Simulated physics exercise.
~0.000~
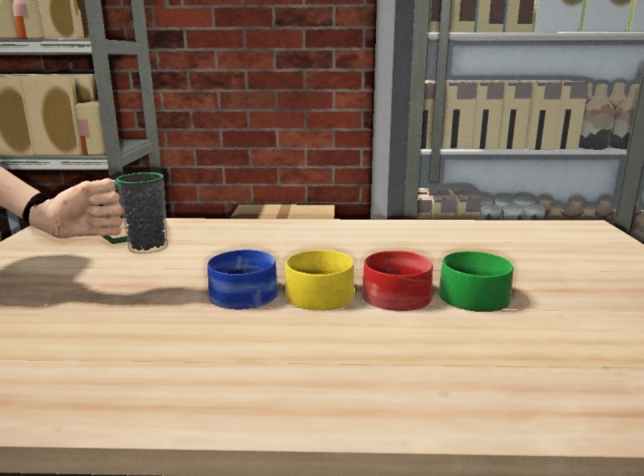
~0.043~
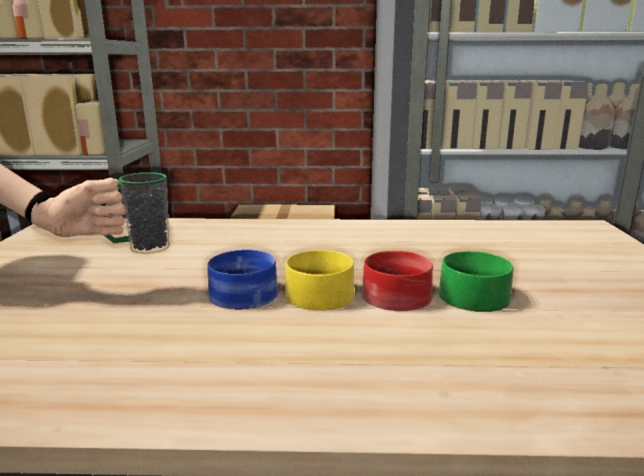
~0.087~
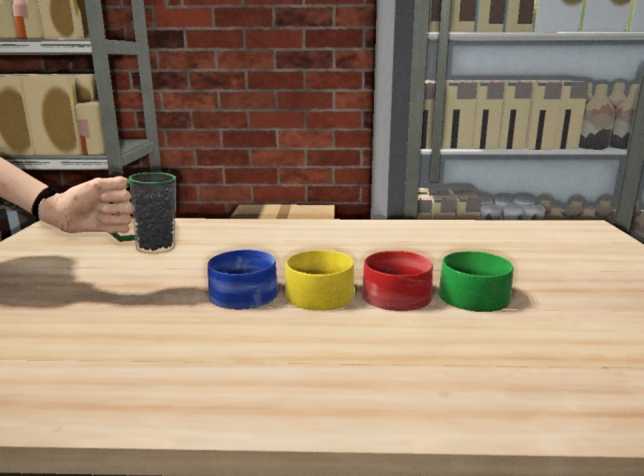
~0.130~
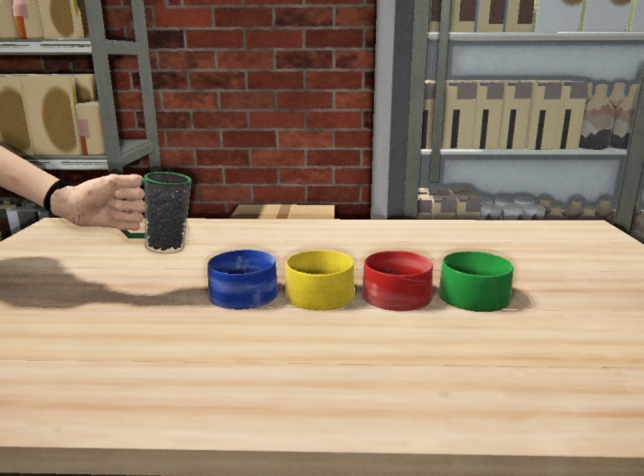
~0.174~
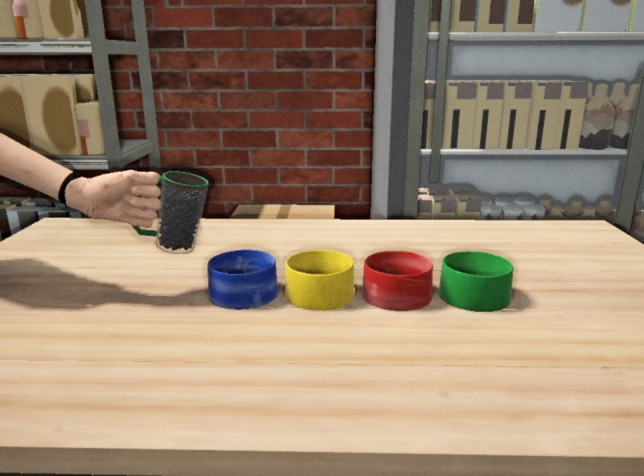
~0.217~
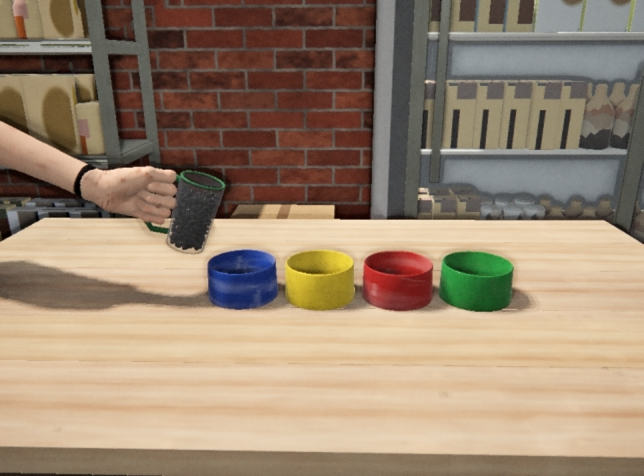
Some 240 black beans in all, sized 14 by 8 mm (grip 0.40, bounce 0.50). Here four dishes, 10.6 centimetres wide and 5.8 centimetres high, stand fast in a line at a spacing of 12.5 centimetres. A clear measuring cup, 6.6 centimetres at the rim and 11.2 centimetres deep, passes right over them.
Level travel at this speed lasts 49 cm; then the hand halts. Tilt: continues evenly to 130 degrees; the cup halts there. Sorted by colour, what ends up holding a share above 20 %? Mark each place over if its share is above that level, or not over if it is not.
Red: Not over, blue: Not over, green: Over, yellow: Not over, counter: Not over.
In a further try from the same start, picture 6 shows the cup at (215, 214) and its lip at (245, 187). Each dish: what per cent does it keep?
The red dish keeps 0, the blue one 0, the green one 70 and the yellow one 0.
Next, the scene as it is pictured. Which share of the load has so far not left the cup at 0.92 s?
Close to 90 in a hundred.
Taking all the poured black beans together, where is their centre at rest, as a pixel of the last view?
After settling, the middle sits near (482, 284).
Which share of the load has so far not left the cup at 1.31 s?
Estimate: Around 0 % of the load.
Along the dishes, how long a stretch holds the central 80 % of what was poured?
6 cm.
Then, at 0.64 s, tilt 72 degrees; cup holds 100 %.
Then, at 0.92 s, tilt 107 degrees; cup holds 90 %, green 5 %.
Then, at 1.31 s, tilt 130 degrees; cup holds 0 %, green 95 %.
In the end, at 2.3 s, red 0 %, blue 0 %, green 95 %, yellow 0 %, counter 5 %.
